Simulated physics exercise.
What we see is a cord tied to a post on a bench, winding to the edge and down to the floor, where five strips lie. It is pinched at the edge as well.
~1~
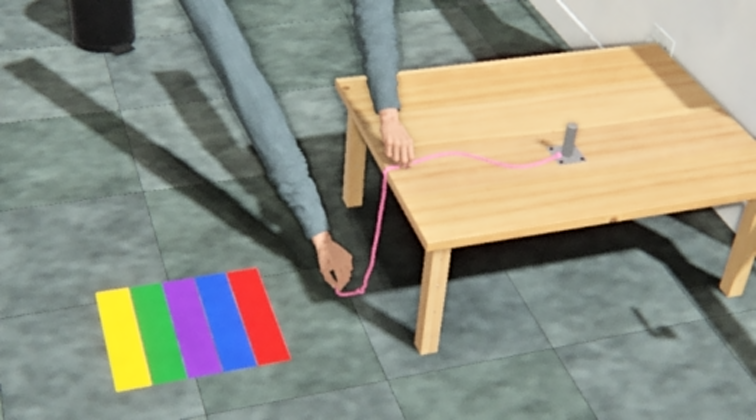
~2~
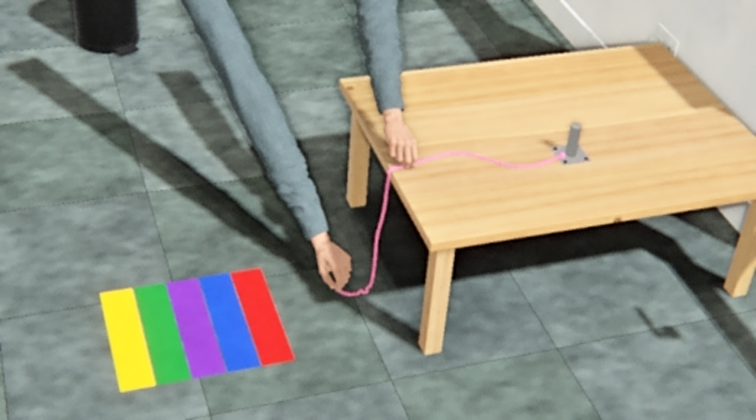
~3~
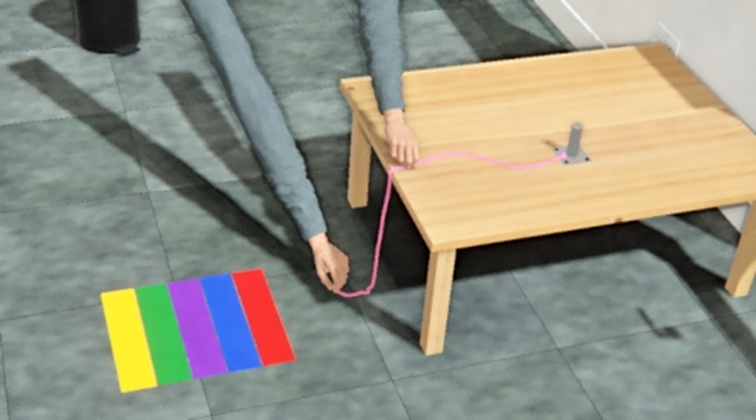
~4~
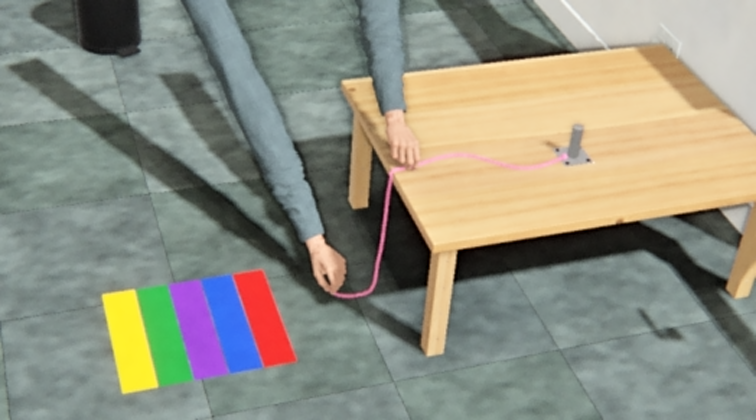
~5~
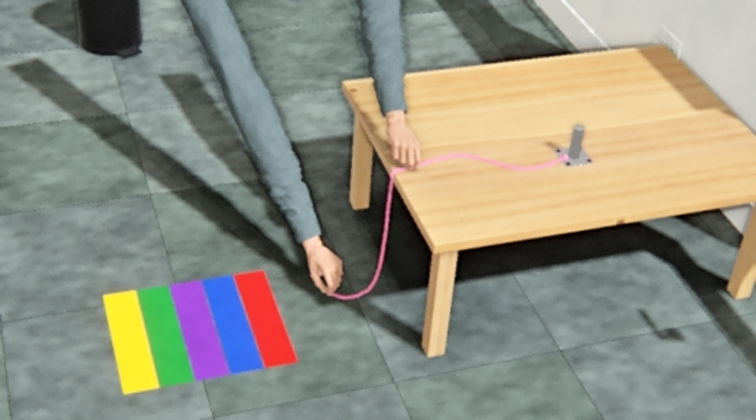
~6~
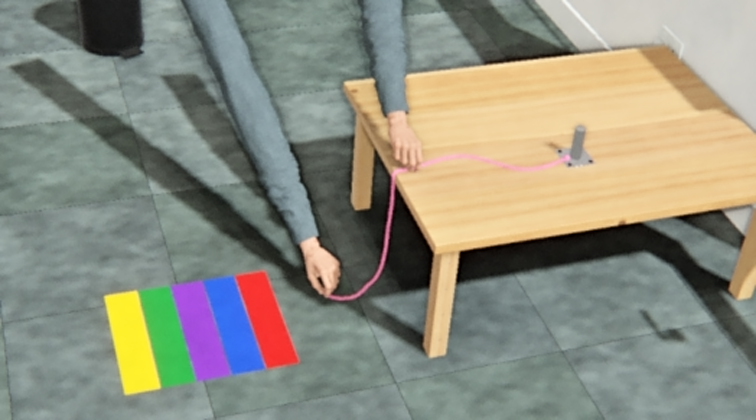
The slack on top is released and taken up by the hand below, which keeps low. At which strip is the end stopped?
The end stops over the blue strip.
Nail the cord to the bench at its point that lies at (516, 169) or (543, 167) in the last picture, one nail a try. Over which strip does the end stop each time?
Try by try: Blue; blue.
Soon after, end near (295, 298); short of the strips.
After that, end near (256, 304); over red.
At the stop, end near (233, 308); over blue. It gets as far as the blue strip.
